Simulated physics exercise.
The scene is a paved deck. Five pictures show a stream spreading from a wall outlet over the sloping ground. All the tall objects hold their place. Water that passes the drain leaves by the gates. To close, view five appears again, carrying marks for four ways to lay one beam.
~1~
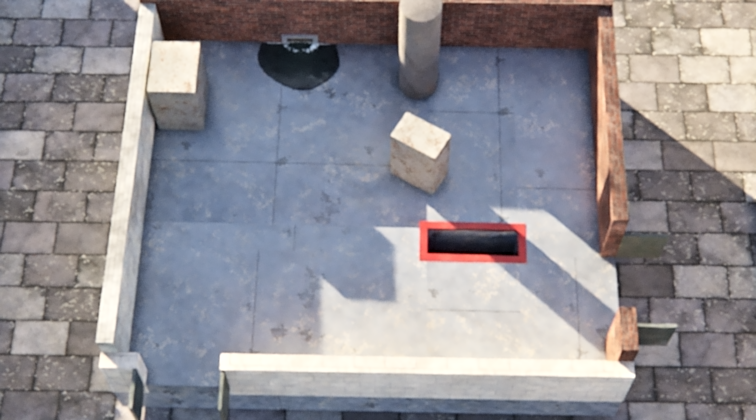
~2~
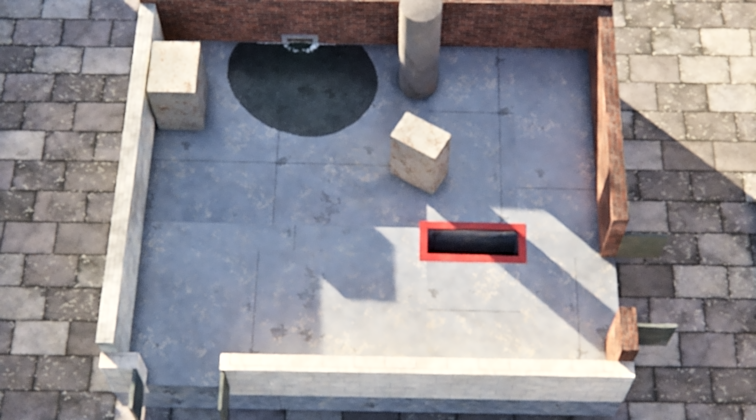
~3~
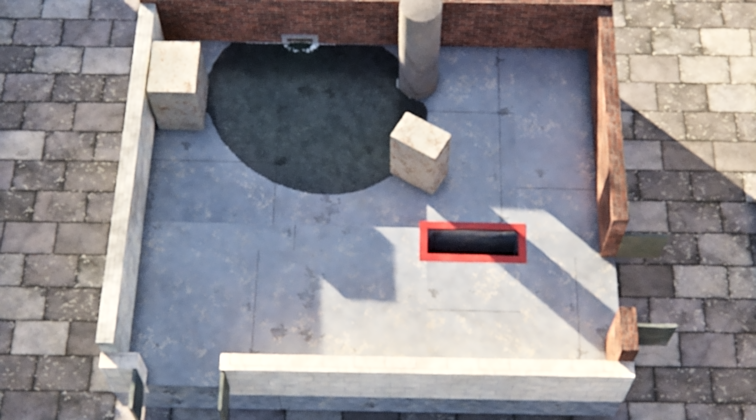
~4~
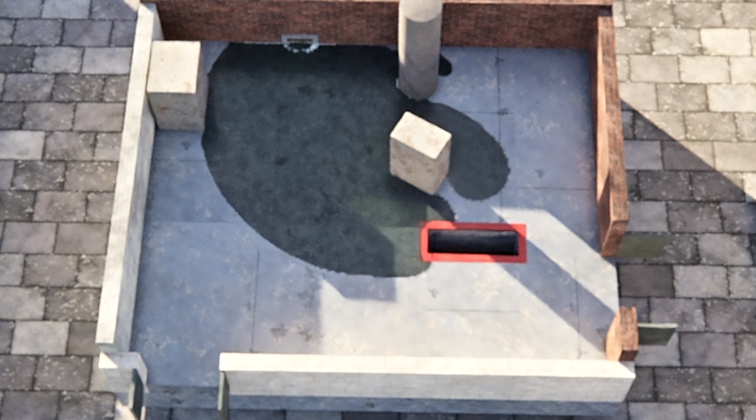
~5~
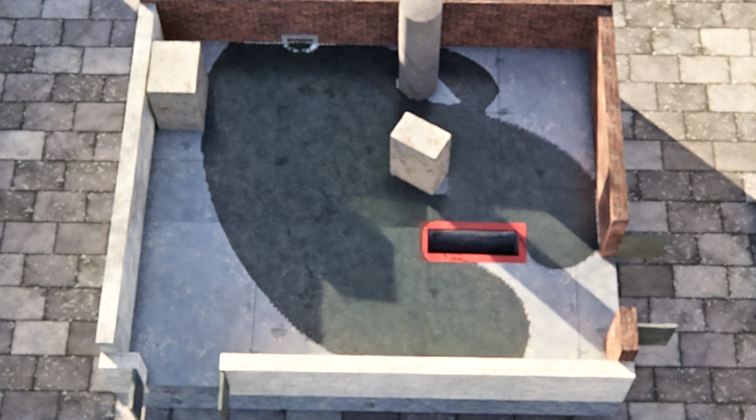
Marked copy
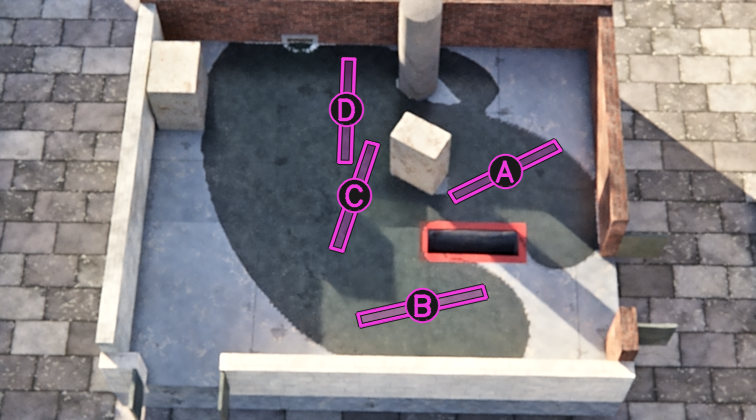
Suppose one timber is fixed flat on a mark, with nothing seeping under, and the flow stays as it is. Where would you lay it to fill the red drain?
The answer is place B.
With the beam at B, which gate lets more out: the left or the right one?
The right gate.
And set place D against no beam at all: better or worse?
Place D is worse.
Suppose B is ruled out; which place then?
The answer is A.
On the marked copy, A from (452, 197) to (557, 145); B from (359, 320) to (484, 291); C from (336, 249) to (372, 143); D from (344, 162) to (348, 58).
Choosing A, about 21 % of the stream runs into the red drain, about 79 % out by the gates.
Choosing B, about 42 % of the stream runs into the red drain, about 58 % out by the gates.
Choosing C, about 9 % of the stream runs into the red drain, about 91 % out by the gates.
Choosing D, about 9 % of the stream runs into the red drain, about 90 % out by the gates.
